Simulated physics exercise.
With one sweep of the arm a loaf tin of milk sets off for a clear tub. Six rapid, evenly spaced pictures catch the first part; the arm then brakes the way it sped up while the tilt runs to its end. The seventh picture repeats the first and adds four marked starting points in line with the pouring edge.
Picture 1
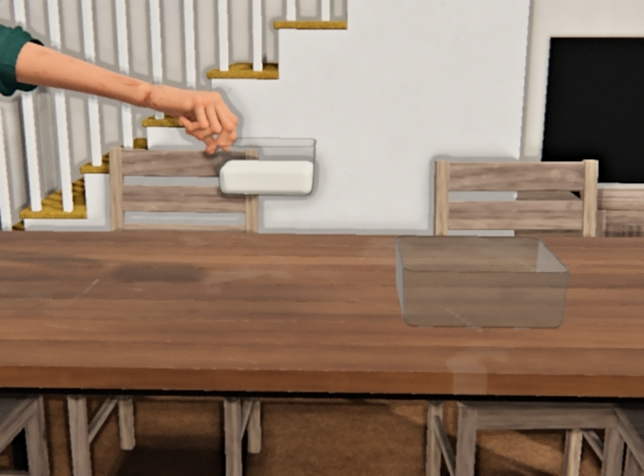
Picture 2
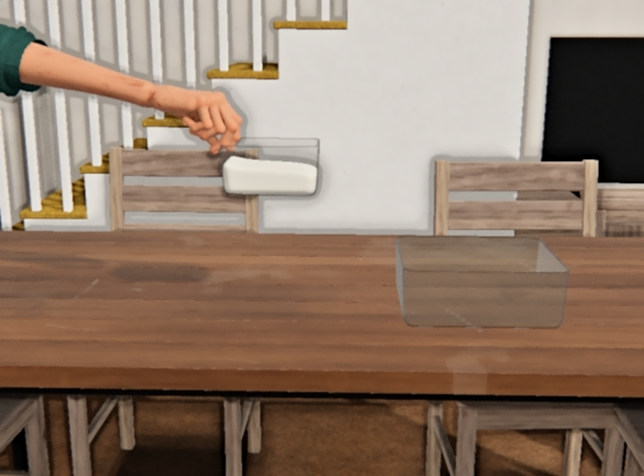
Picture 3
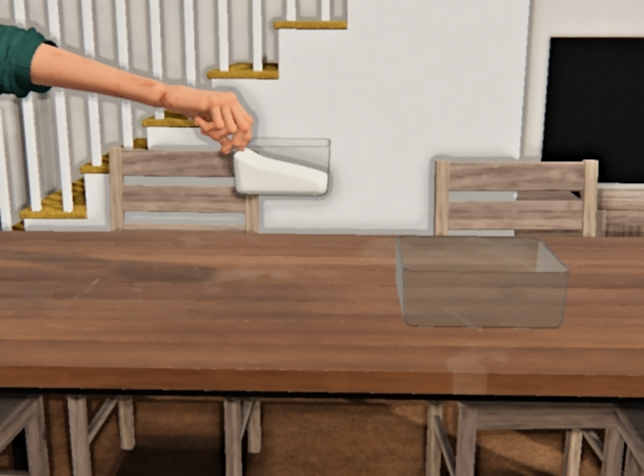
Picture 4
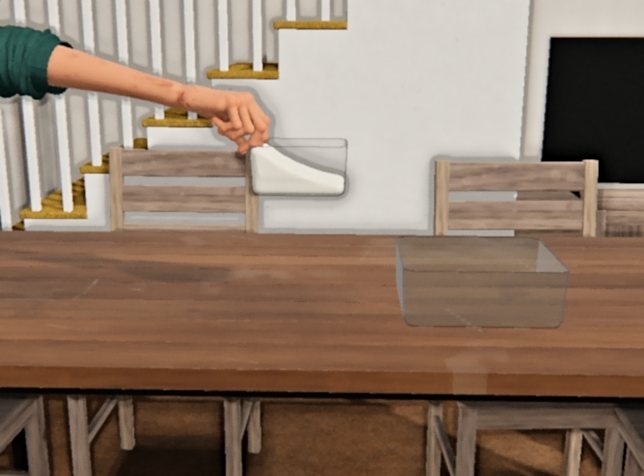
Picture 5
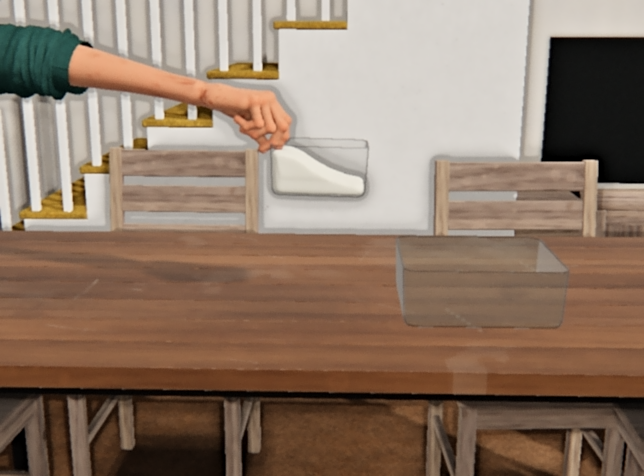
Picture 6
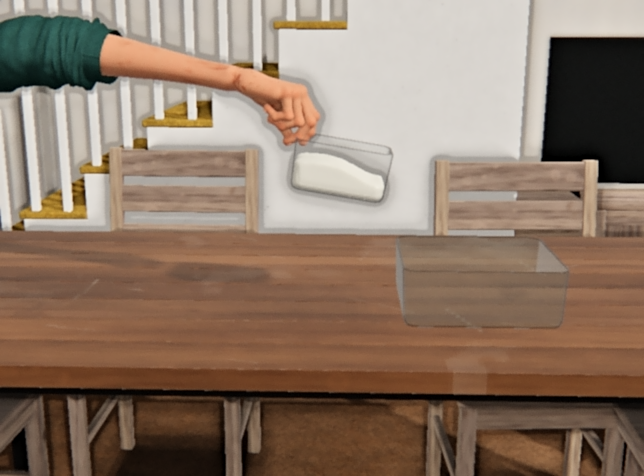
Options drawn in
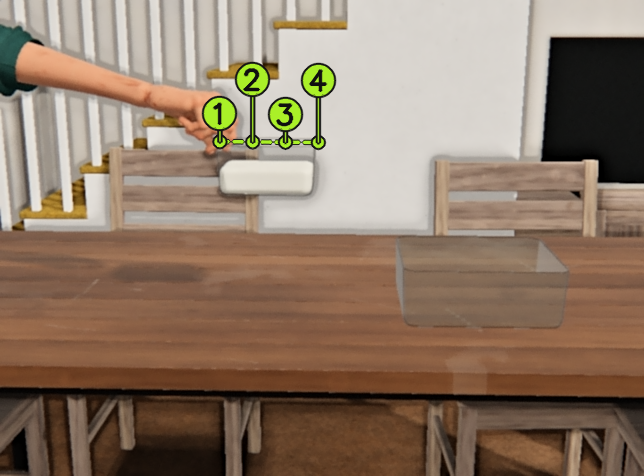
A hand carrying a clear container of sloshing white liquid rightward above a wooden table toward a clear tub, then tilting it slightly.
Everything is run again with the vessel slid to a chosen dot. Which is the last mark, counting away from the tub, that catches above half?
2 will do.
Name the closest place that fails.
Here it is place 1.
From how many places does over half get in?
Three.
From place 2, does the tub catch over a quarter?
Yes.
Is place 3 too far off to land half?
No, that is safe.
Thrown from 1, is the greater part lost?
Yes, that goes wrong.
On the marked copy, 1 at (219, 141); 2 at (252, 141); 3 at (285, 142); 4 at (318, 142).
For place 1, about 36 % lands in the tub, 60 % falls short and 4 % goes beside or beyond.
For place 2, about 62 % lands in the tub, 32 % falls short and 6 % goes beside or beyond.
For place 3, about 78 % lands in the tub, 12 % falls short and 10 % goes beside or beyond.
For place 4, about 92 % lands in the tub, 4 % falls short and 3 % goes beside or beyond.
